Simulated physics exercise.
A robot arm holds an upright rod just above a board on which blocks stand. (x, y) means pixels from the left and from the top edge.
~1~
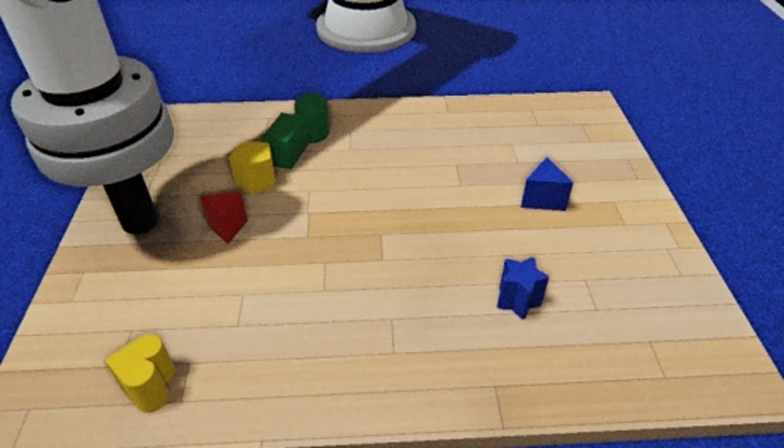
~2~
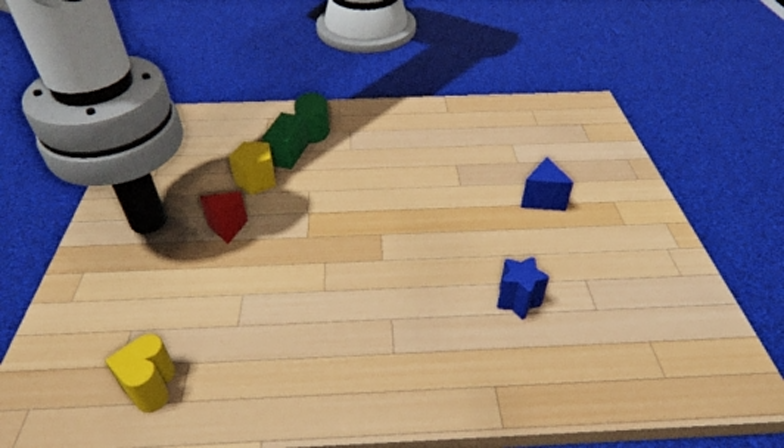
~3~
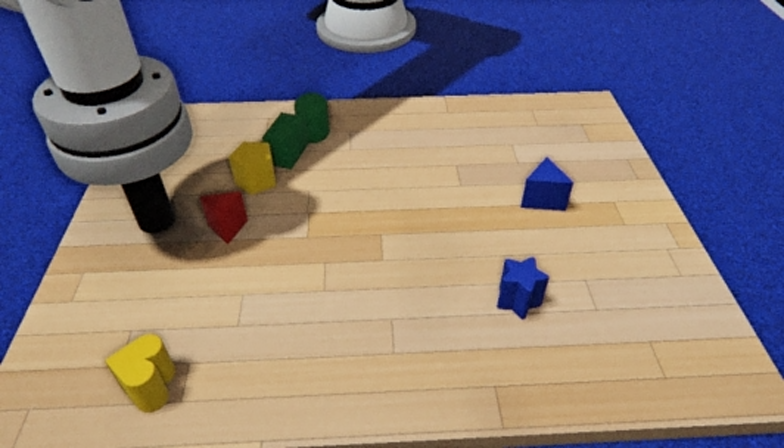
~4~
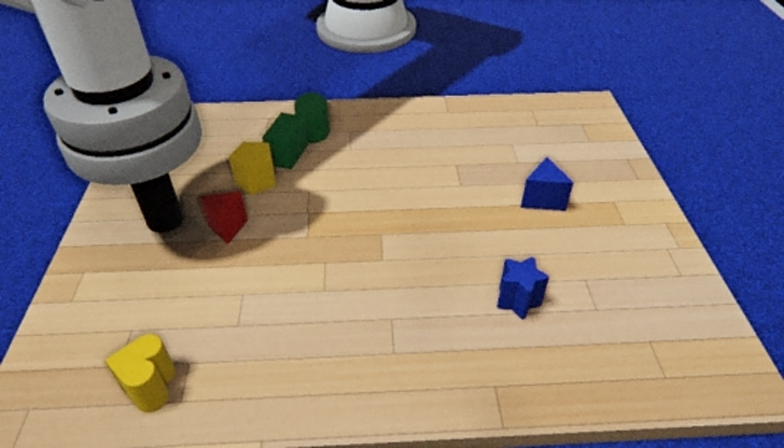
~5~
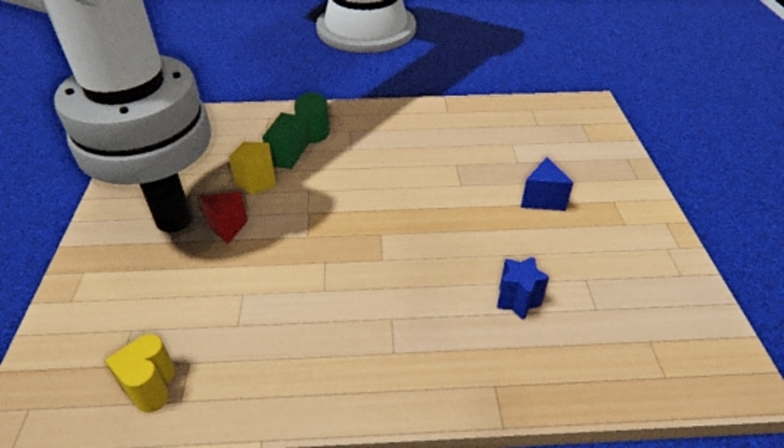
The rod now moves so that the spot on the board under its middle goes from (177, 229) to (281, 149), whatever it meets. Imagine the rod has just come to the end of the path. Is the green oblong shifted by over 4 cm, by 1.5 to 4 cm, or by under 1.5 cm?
If I had to pick, the green oblong travels beyond 4 cm here.
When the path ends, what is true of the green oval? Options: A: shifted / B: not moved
The answer is A.
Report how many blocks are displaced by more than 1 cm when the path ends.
Looking at the path, I think three or more of the blocks end up more than 1 cm away.
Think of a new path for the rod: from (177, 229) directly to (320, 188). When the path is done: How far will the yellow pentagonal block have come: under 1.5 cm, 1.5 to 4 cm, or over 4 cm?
Short of 1.5 cm.
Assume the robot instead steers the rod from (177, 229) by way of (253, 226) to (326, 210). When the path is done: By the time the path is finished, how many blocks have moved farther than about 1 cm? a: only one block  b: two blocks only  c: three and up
Letter a.
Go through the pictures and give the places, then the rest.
In the first picture, lower end of the rod at (140, 222), tops of blocks, red triangular block at (220, 200), yellow pentagonal block at (251, 152), green oblong at (284, 126), green oval at (310, 103).
In the second picture, rod at (149, 222), blocks as before.
In the third picture, rod at (157, 222), blocks as before.
In the fourth picture, rod at (166, 221), blocks as before.
In the fifth picture, rod at (174, 221), red triangular block at (220, 200), yellow pentagonal block at (251, 152), green oblong at (284, 126), green oval at (310, 103).
The first path, step by step. One third of the way, rod at (214, 191); nothing pushed yet.
Two thirds of the way, rod at (249, 164); yellow pentagonal block at (279, 138), turned 25° clockwise; green oblong at (306, 118), turned 15° clockwise; green oval at (322, 97), turned 40° anticlockwise.
At the end, rod at (280, 141); red triangular block not moved; yellow pentagonal block at (304, 131), turned 65° clockwise; green oblong at (339, 111); green oval at (335, 89), turned 80° anticlockwise.
